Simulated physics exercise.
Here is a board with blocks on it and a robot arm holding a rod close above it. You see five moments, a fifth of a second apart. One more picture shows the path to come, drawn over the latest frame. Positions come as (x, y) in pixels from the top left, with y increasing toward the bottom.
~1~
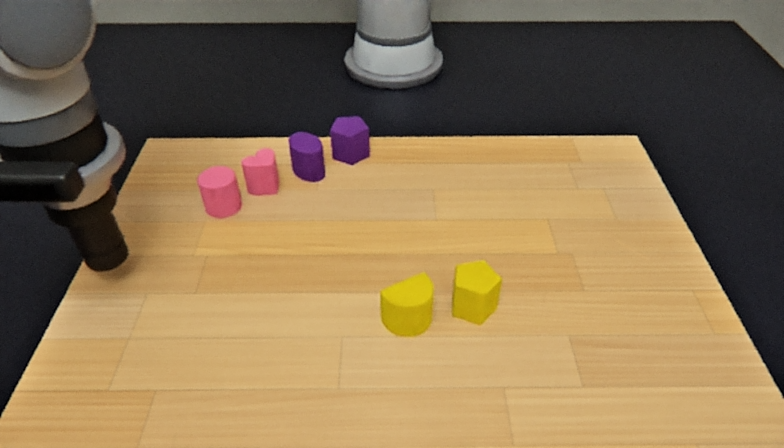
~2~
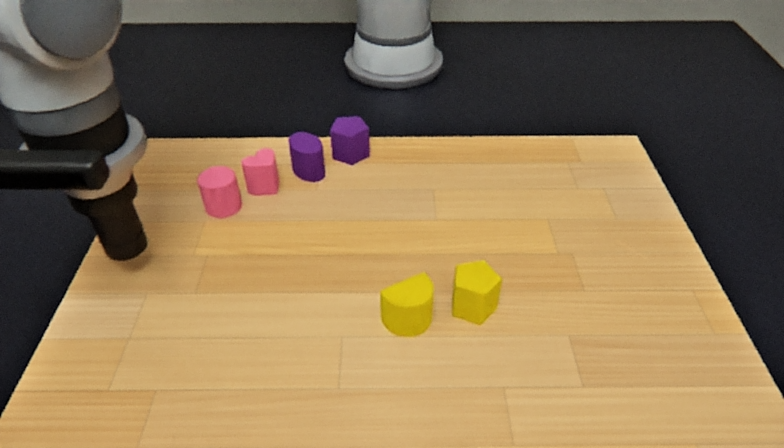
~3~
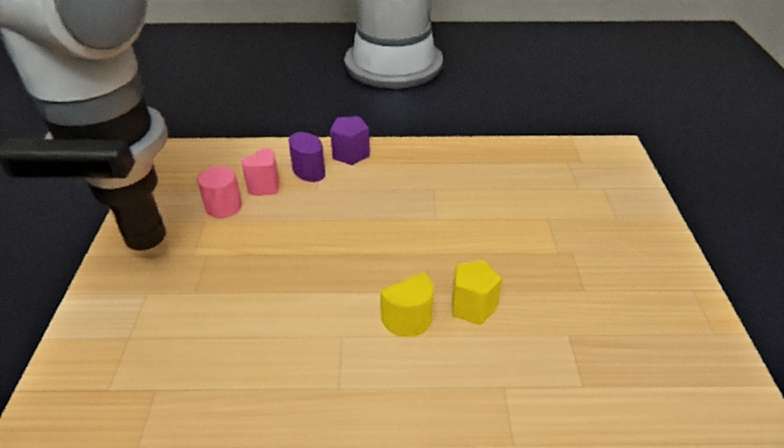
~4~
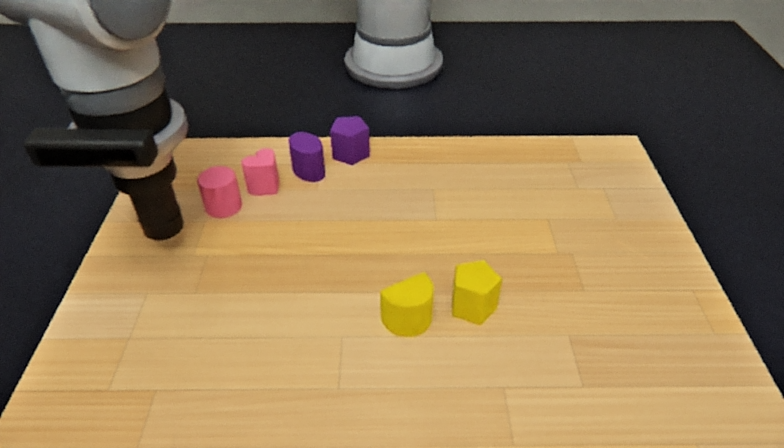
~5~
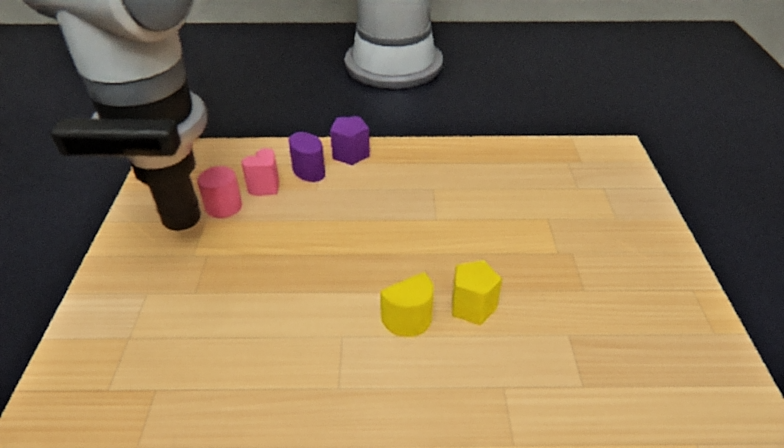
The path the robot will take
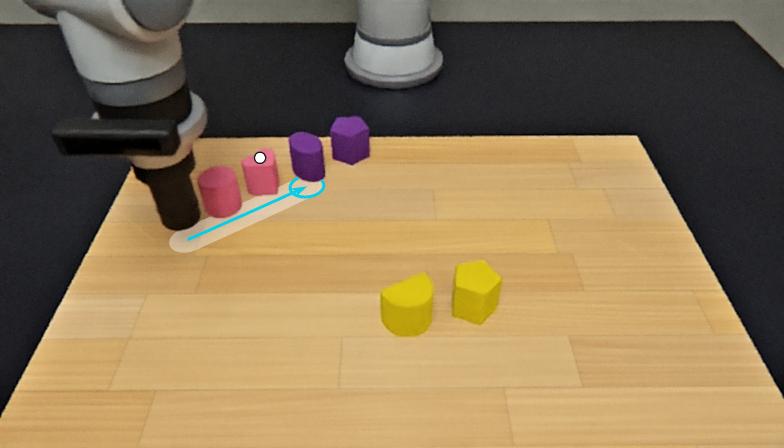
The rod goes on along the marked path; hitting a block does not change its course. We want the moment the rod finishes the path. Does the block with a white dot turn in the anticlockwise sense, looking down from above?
Going by the path, no.
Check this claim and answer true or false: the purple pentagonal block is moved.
That statement is not accurate.
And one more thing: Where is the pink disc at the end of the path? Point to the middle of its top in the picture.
That would be at about pixel (233, 162).
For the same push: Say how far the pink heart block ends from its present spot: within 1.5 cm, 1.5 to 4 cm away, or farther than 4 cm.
Of the three bands, it's under 1.5 cm.
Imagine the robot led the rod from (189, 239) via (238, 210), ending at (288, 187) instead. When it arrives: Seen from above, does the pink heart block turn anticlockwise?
Answer: No.
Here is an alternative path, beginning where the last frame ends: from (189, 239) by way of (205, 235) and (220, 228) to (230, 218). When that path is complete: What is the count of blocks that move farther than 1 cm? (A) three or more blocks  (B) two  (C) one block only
The one that fits is C, one block only.
The drawn path runs in a line from (189, 239) to (307, 186); the dot is on the pink heart block.
The first path, step by step. One third of the way, rod at (227, 200); pink disc at (226, 168); pink heart block at (262, 156).
Two thirds of the way, rod at (267, 183); pink disc at (233, 162); pink heart block at (264, 152), turned 45° clockwise.
At the end, rod at (304, 167); pink disc at (233, 162); pink heart block at (264, 152), turned 45° clockwise; purple elliptical block at (310, 138), turned 20° anticlockwise; purple pentagonal block not moved.
